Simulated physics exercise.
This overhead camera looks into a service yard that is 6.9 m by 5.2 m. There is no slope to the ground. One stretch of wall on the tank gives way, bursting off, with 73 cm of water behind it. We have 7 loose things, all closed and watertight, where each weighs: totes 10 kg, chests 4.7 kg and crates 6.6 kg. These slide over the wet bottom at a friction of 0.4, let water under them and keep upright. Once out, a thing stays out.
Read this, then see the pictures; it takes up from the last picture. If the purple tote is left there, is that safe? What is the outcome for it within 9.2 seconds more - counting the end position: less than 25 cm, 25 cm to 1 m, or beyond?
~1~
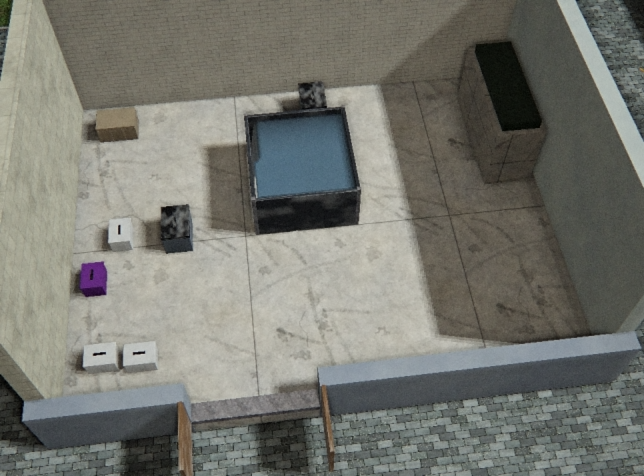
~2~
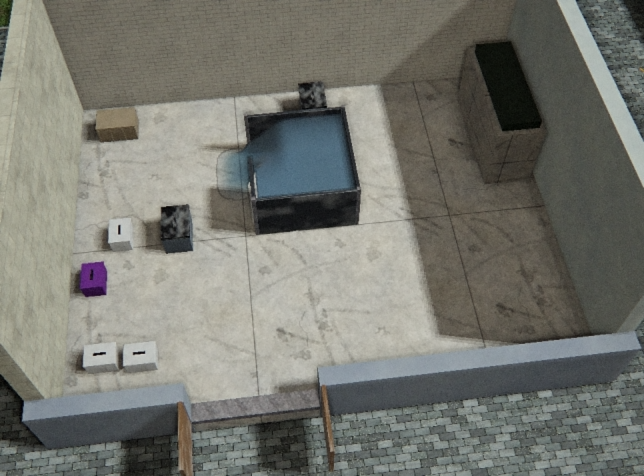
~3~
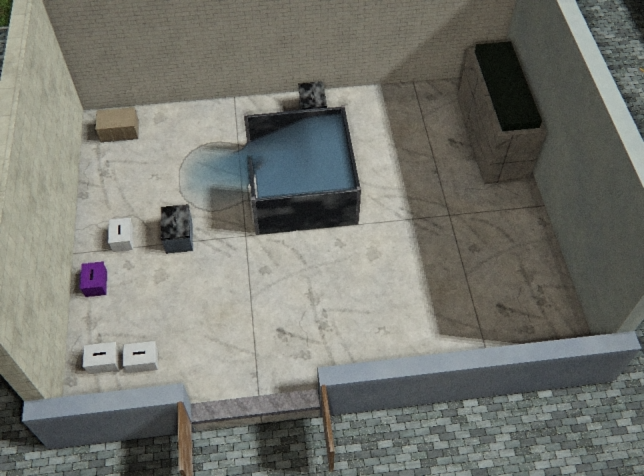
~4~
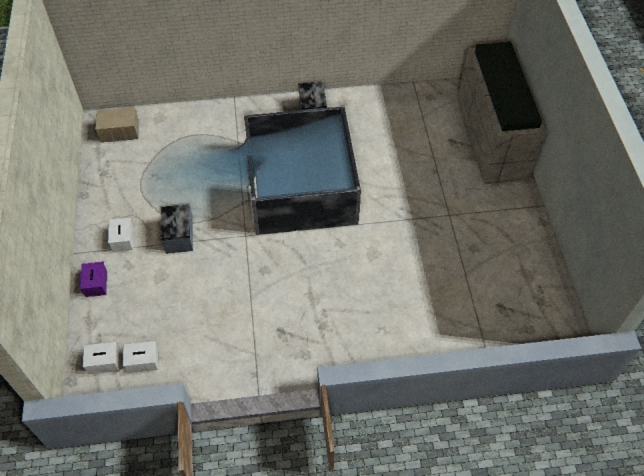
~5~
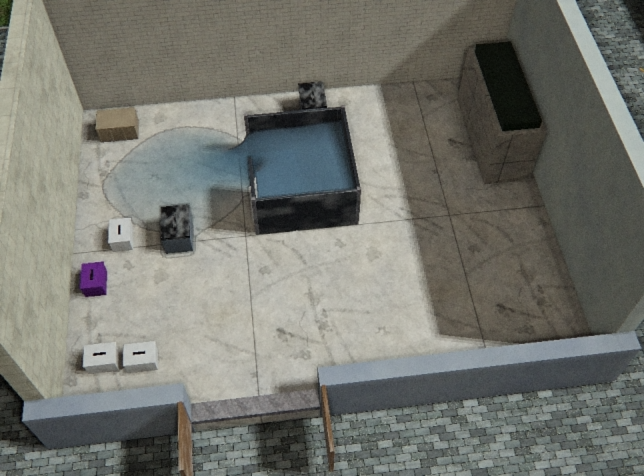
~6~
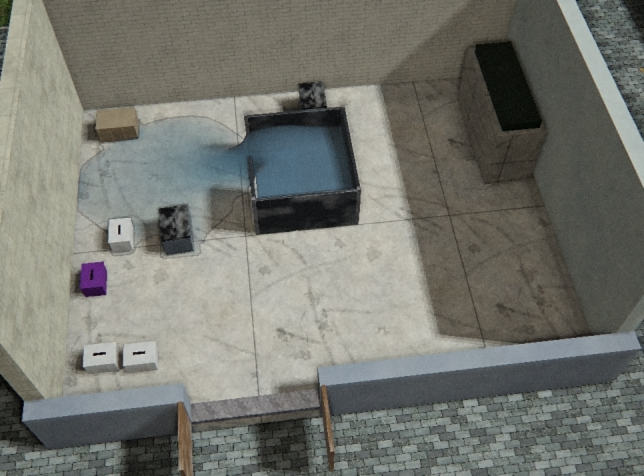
It is swept far off.
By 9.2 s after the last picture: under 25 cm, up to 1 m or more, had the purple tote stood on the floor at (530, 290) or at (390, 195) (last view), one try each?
Results, in order: Essentially stationary, then essentially stationary.
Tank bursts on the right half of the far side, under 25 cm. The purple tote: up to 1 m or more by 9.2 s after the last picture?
Note: Purple tote shifted modestly.
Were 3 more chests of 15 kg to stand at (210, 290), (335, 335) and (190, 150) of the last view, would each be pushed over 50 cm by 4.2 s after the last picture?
Order as asked - not as far, not as far, farther.
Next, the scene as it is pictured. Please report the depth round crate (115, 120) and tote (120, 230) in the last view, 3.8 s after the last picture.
Some 11 cm at the first, some 14 cm at the second.
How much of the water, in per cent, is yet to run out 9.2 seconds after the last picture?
92 % or so.
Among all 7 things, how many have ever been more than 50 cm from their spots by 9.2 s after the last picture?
Counting them up, I find 7.
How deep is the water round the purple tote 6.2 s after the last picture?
Depth approx. 6 cm.
Then, 1.2 s after the last picture the purple tote is near (94, 304), 0.5 m from its start, aground; 0 of 7 are out; 2 afloat.
Then, 3.8 s after the last picture the purple tote is near (120, 386), 1.8 m from its start, afloat; 0 of 7 are out; 3 afloat.
Then, 6.2 s after the last picture the purple tote is near (274, 386), 3.0 m from its start, aground; 1 of 7 are out; 2 afloat.
Then, 9.2 s after the last picture the purple tote is near (280, 389), 3.1 m from its start, aground; 1 of 7 are out; 3 afloat.
